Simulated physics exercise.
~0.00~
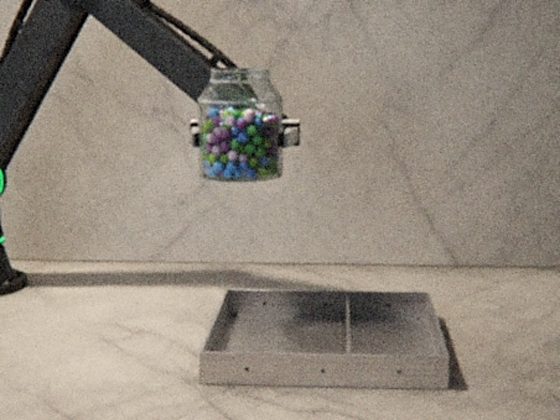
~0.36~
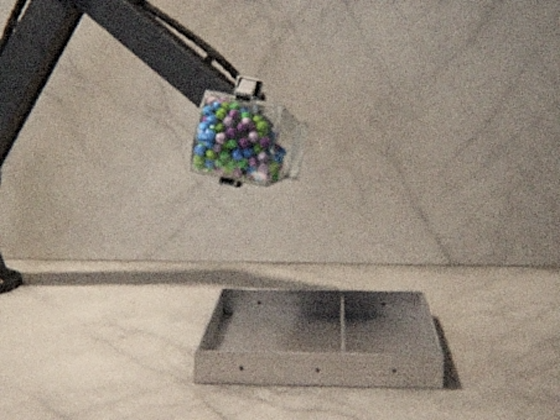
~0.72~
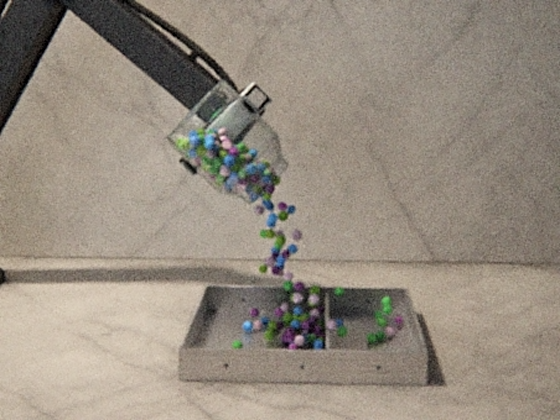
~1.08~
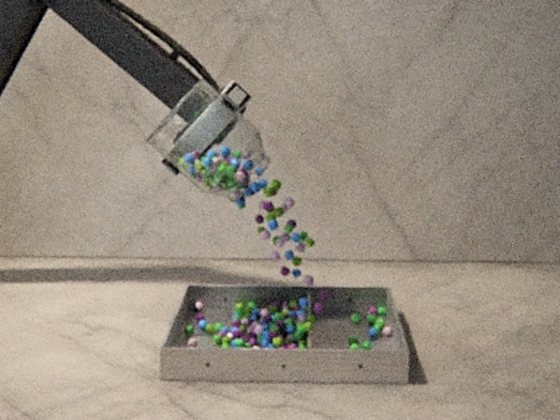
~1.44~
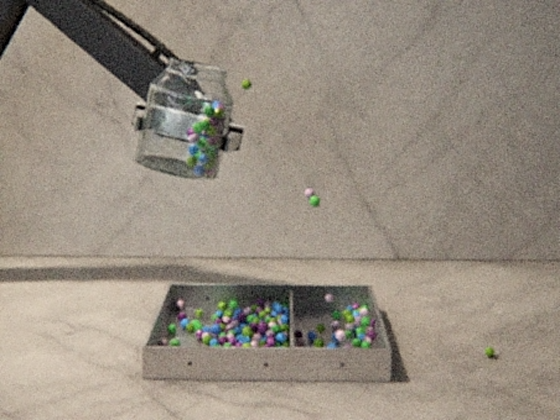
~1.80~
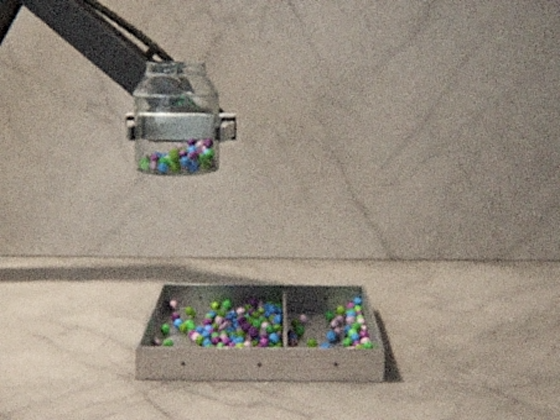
A robotic arm tipped a clear jar of colourful round sweets over a divided grey tray, spilling most into the left part and fewer into the right, with one landing outside, then stood the jar upright with some sweets still inside.
